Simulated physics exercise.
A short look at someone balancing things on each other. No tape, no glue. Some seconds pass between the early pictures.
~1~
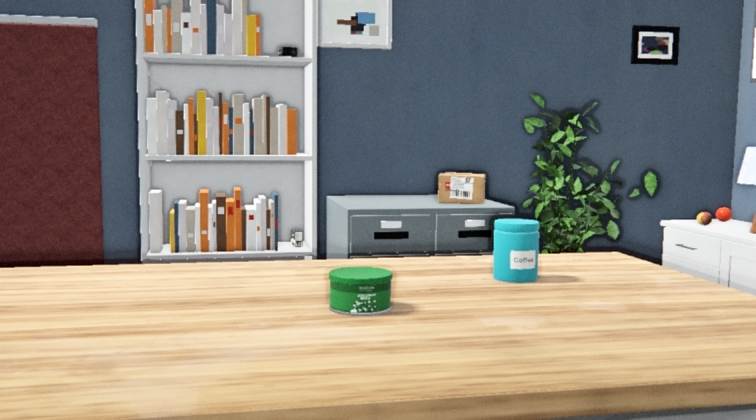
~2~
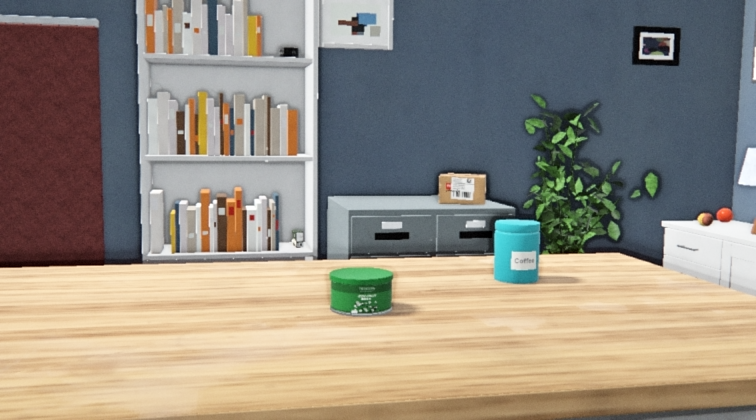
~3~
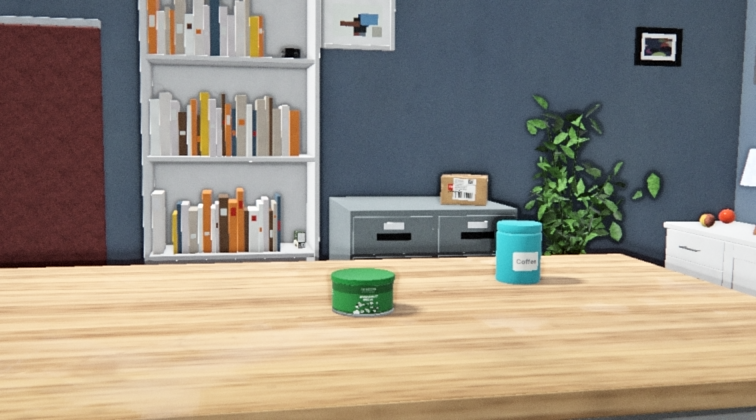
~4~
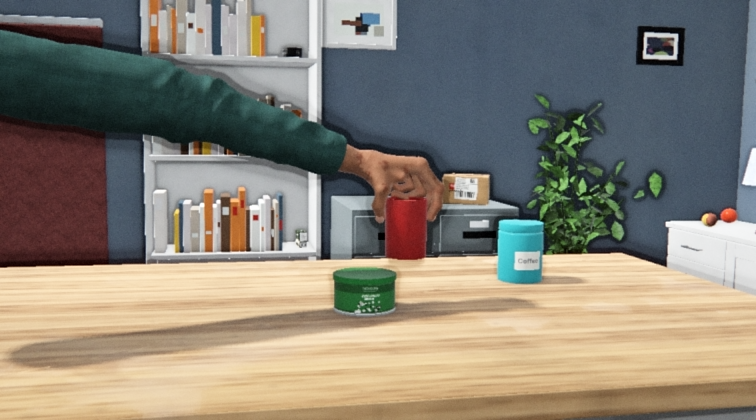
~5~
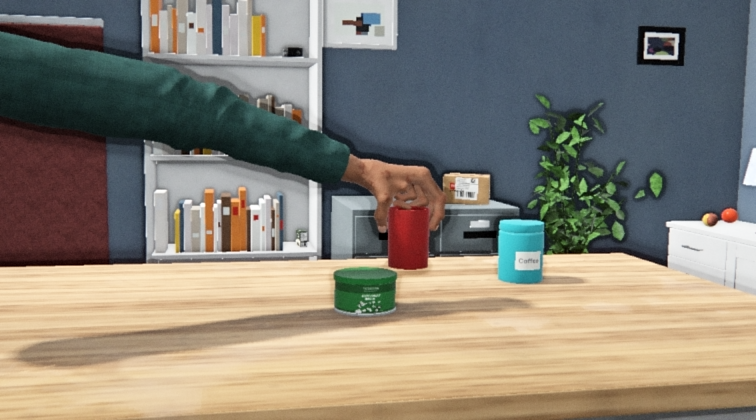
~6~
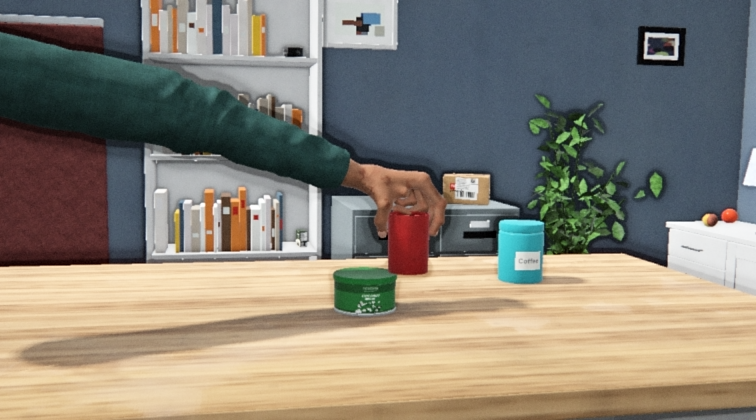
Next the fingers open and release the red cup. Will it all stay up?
In the end the pile loses its balance.
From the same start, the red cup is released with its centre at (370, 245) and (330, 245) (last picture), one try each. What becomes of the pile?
In the first case it keeps its balance; in the second case it gives way.
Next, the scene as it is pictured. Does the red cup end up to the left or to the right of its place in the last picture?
It goes to the right.
Then, 0.30 s after the last picture, red cup now fallen.
Then, 0.50 s after the last picture, nothing new.
Then, 2.20 s after the last picture, red cup resting near (452, 287).
At rest, fallen, red cup; the other 2 in place. Seen from the same camera at the end, red cup near (454, 288). The pile comes apart.
